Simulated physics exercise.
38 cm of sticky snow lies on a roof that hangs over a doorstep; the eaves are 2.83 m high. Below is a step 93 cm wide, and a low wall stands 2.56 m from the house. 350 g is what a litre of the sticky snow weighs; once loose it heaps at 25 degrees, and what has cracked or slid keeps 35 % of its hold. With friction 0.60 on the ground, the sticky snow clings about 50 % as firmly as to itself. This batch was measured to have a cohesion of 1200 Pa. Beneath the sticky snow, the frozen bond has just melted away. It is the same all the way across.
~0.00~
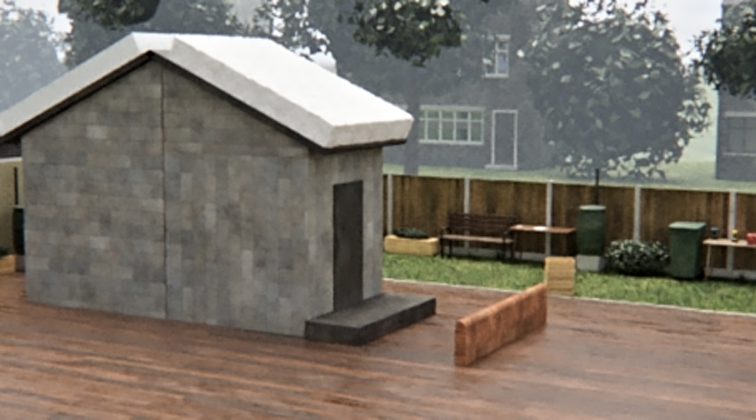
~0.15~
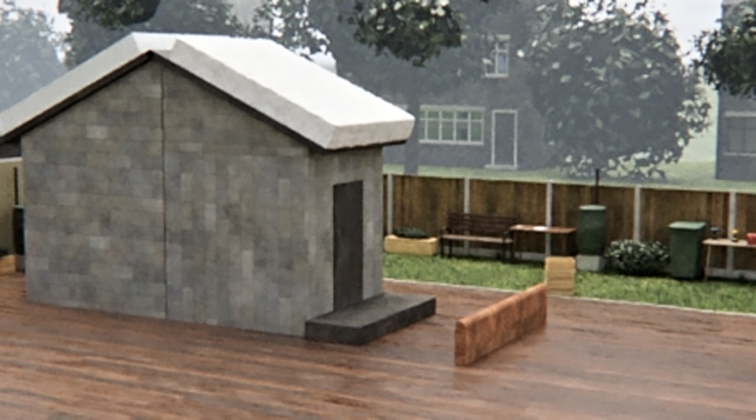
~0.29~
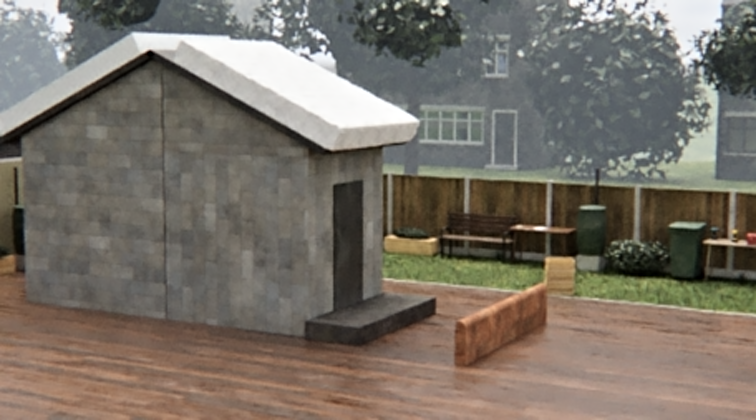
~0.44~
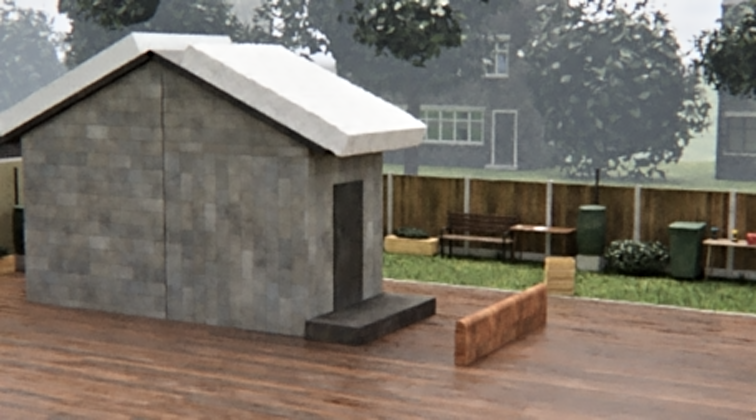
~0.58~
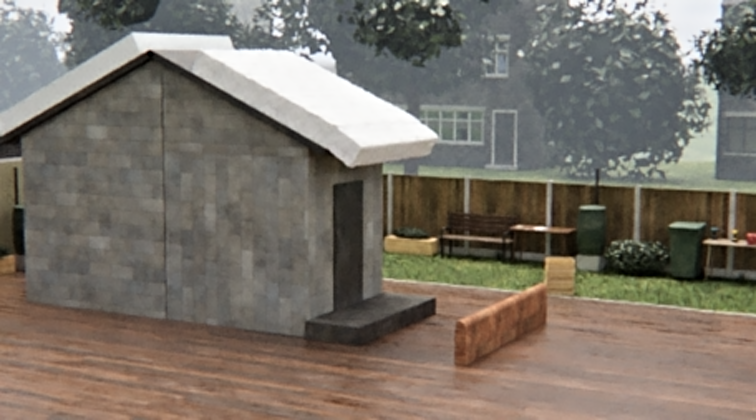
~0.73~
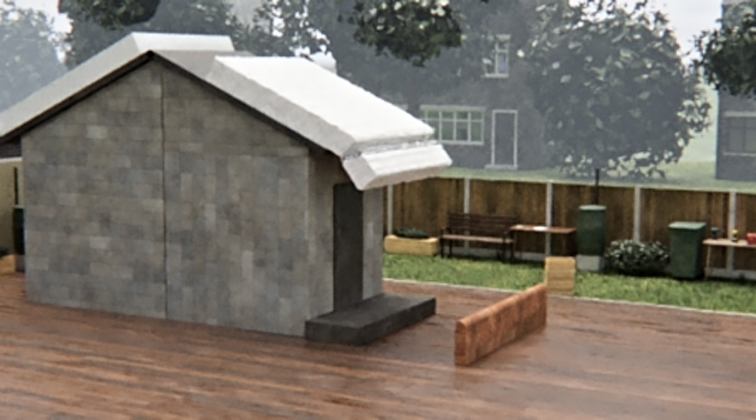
Thick white snow sliding down the right side of a grey block hut's roof, jutting past the eaves and cracking near its edge.
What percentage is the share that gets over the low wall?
28 %.
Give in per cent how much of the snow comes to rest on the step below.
Roughly 0 in a hundred.
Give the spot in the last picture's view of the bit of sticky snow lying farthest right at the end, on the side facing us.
Around pixel (632, 379).
After 1.14 s, 66 % is still on the roof and 0 % is past the low wall.
After 1.63 s, none is still on the roof and 0 % is past the low wall.
After 2.11 s, none is still on the roof and 27 % is past the low wall.
After 2.60 s, none is still on the roof and 28 % is past the low wall.
After 3.10 s, at the end, none is still on the roof and 28 % is past the low wall.
